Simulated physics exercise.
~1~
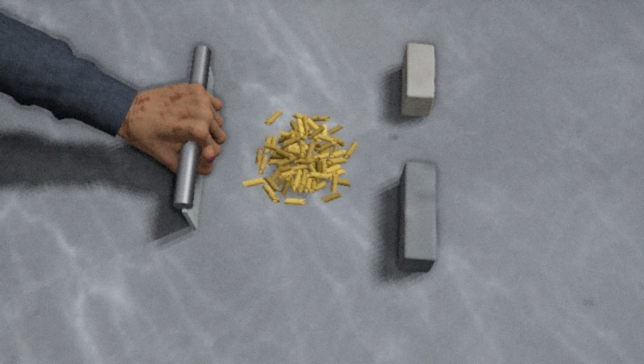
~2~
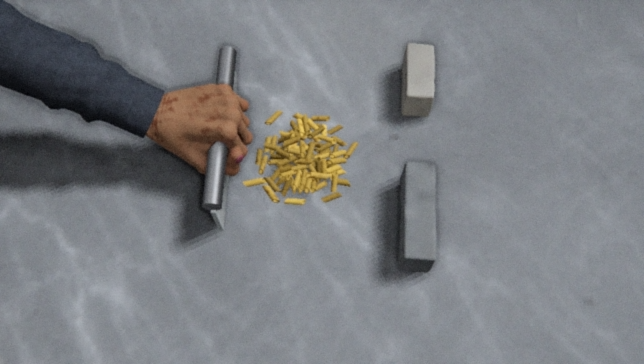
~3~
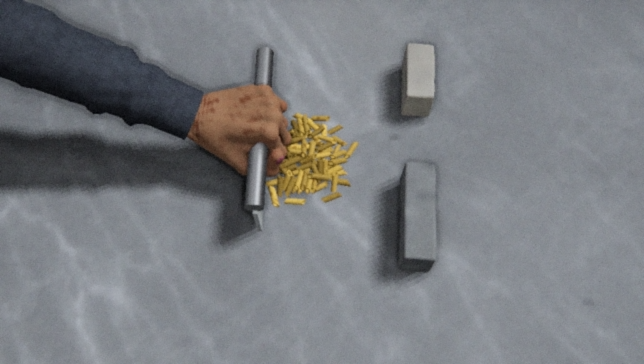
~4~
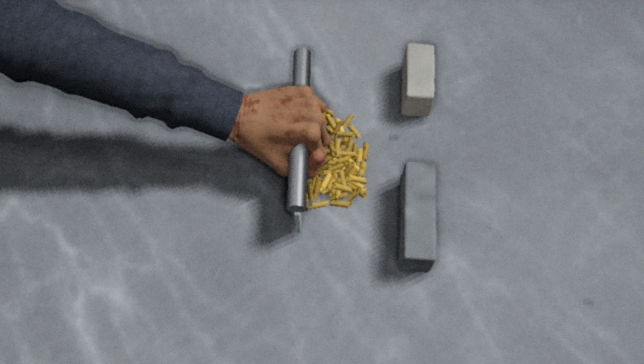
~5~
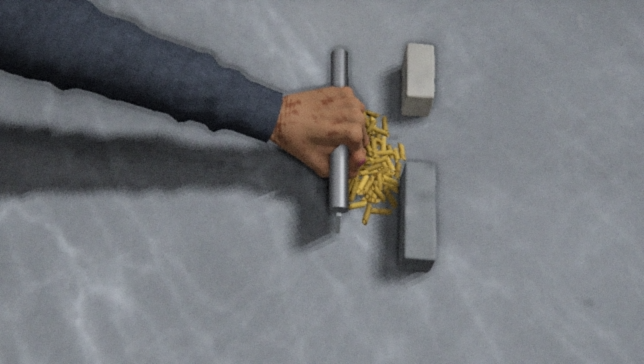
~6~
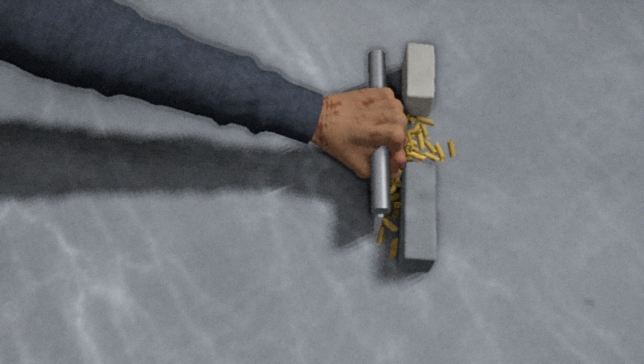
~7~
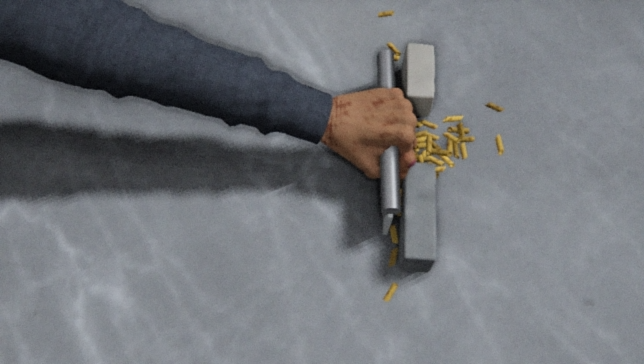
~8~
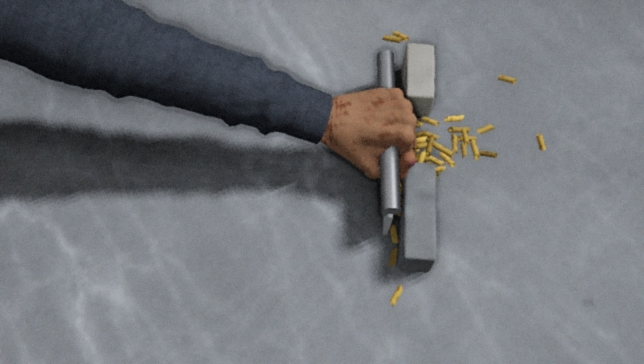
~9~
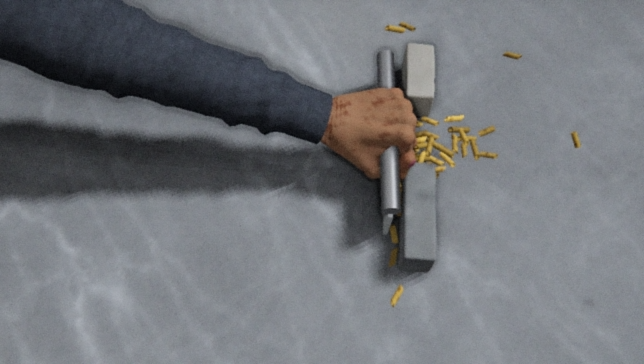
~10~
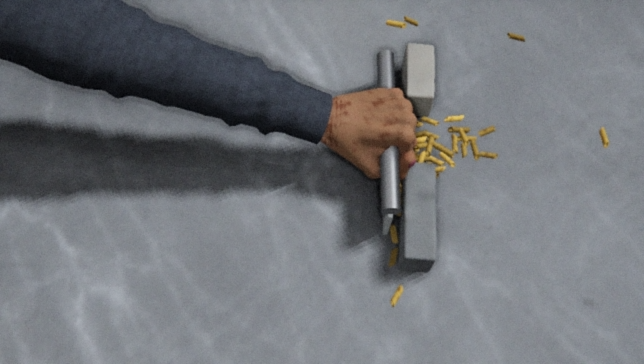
A mottled grey surface, streaked with pale light, is seen from above. A hand in a dark blue-grey sleeve reaches in from the left, gripping a metal scraper beside a loose heap of yellow pasta pieces, with two grey blocks standing to the right, one above the other, a gap between them. The hand pushes the scraper rightward, gathering the heap and driving it toward the blocks. Some pieces spill through the gap while others jam against the blocks. The scraper stops close to the blocks, and a few stray pieces slide outward. Finally, pasta lies clustered in and just beyond the gap, with scattered pieces around it.
